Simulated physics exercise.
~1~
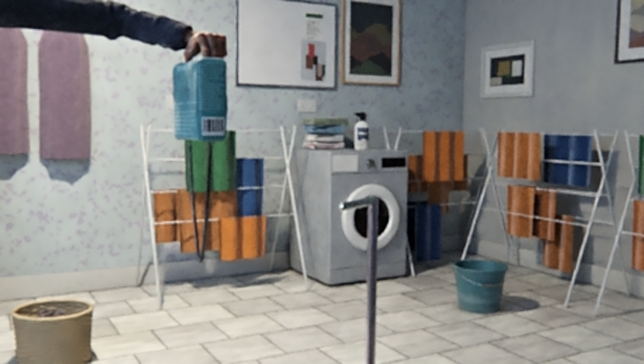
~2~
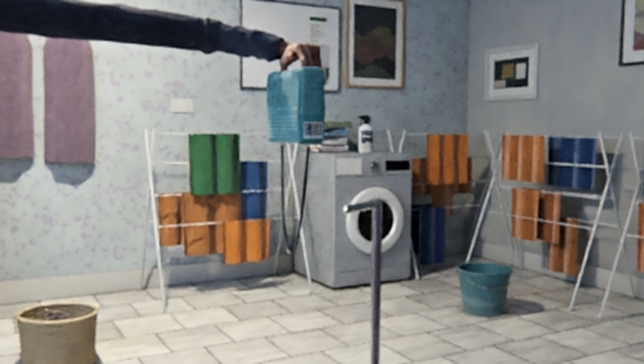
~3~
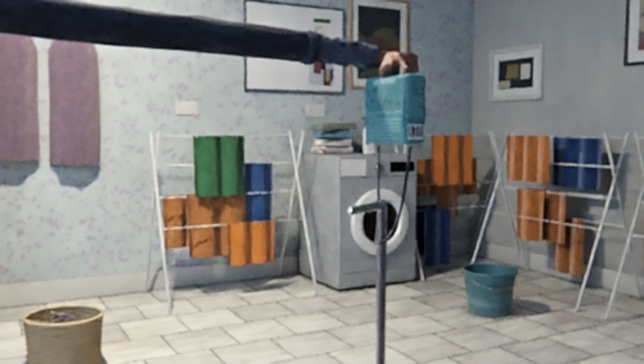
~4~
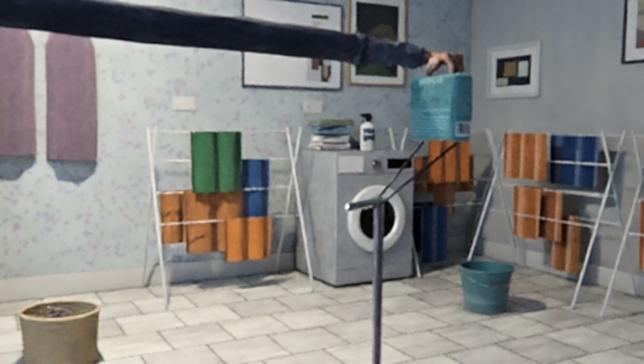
A turquoise bag, gripped by a hand at the end of a dark-sleeved arm, moved right across a laundry room with its dark loop hanging beneath, passed the metal stand, and ended up caught, the loop pulled tight back to the post.
